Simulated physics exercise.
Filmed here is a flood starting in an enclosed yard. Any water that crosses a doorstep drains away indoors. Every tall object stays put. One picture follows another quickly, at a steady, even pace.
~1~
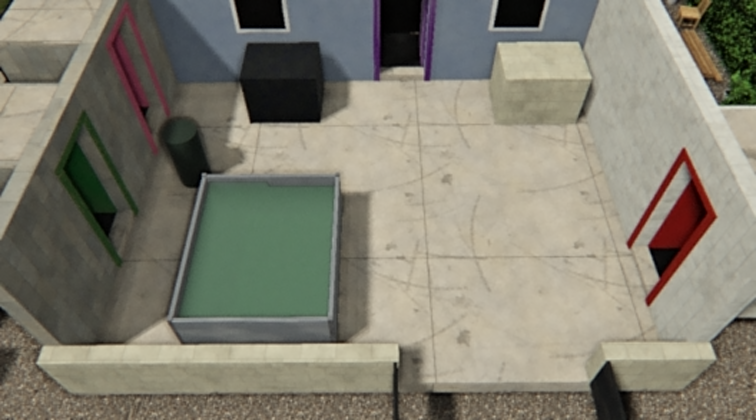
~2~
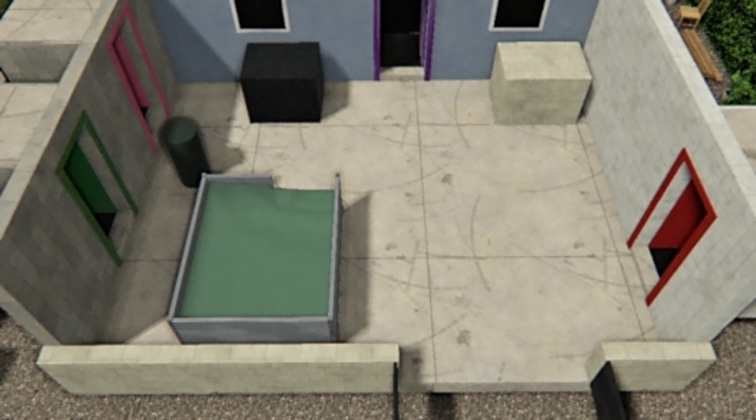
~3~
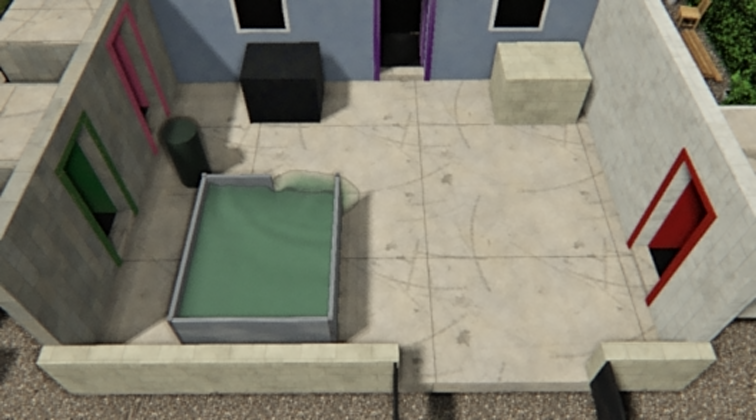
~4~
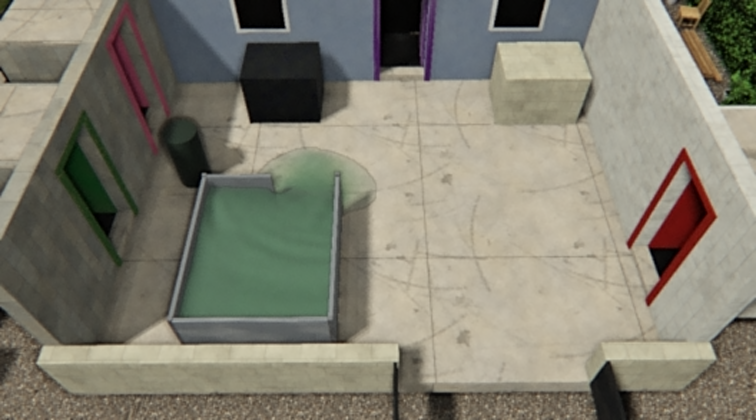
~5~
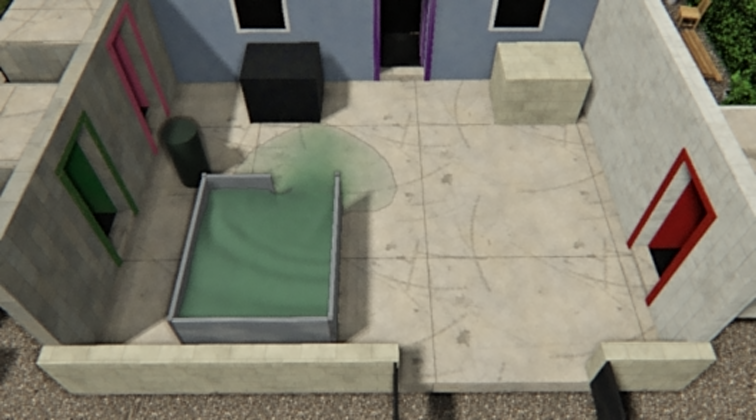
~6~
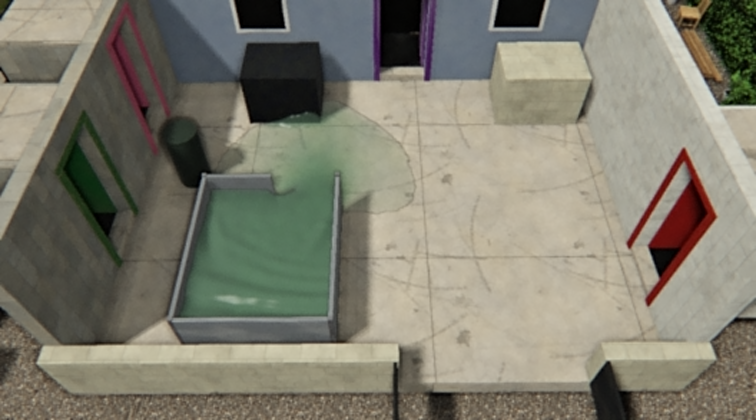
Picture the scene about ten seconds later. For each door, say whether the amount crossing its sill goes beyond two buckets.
As I see it, the pink door sees no more than two buckets come in, the purple door sees more than two buckets come in, the red door sees no more than two buckets come in, the green door sees no more than two buckets come in.
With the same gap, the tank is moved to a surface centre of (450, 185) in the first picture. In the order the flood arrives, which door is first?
I'd go with the purple door.
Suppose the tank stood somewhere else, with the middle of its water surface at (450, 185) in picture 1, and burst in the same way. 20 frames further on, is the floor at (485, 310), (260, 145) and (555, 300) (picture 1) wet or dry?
Going through the three spots in turn: Stays untouched, stays untouched, gets wet.
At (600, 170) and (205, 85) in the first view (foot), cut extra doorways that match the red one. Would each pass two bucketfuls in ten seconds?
The first new door stays below the line, and the second crosses the line.
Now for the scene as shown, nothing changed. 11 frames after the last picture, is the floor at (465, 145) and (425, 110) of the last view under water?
Soaked, soaked.
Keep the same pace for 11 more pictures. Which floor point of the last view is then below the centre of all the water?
I'd place it roughly at (295, 211).
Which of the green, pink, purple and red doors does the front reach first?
I'd say it's the door marked purple.
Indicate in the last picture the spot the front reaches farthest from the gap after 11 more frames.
Around (543, 84).
A moment on, water covers 30 % of the floor; the pink door not reached, the purple door wet at the sill, nothing in, the red door not reached, the green door not reached.
Next, water covers 40 % of the floor; the pink door wet at the sill, nothing in, the purple door over two buckets in, the red door not reached, the green door not reached.
Then, water covers 50 % of the floor; the pink door wet at the sill, nothing in, the purple door far over two buckets in, the red door not reached, the green door wet at the sill, nothing in.
Later, water covers 90 % of the floor; the pink door wet at the sill, nothing in, the purple door far over two buckets in, the red door wet at the sill, nothing in, the green door wet at the sill, nothing in.
In the end, water covers 100 % of the floor; the pink door wet at the sill, nothing in, the purple door far over two buckets in, the red door wet at the sill, nothing in, the green door wet at the sill, nothing in.
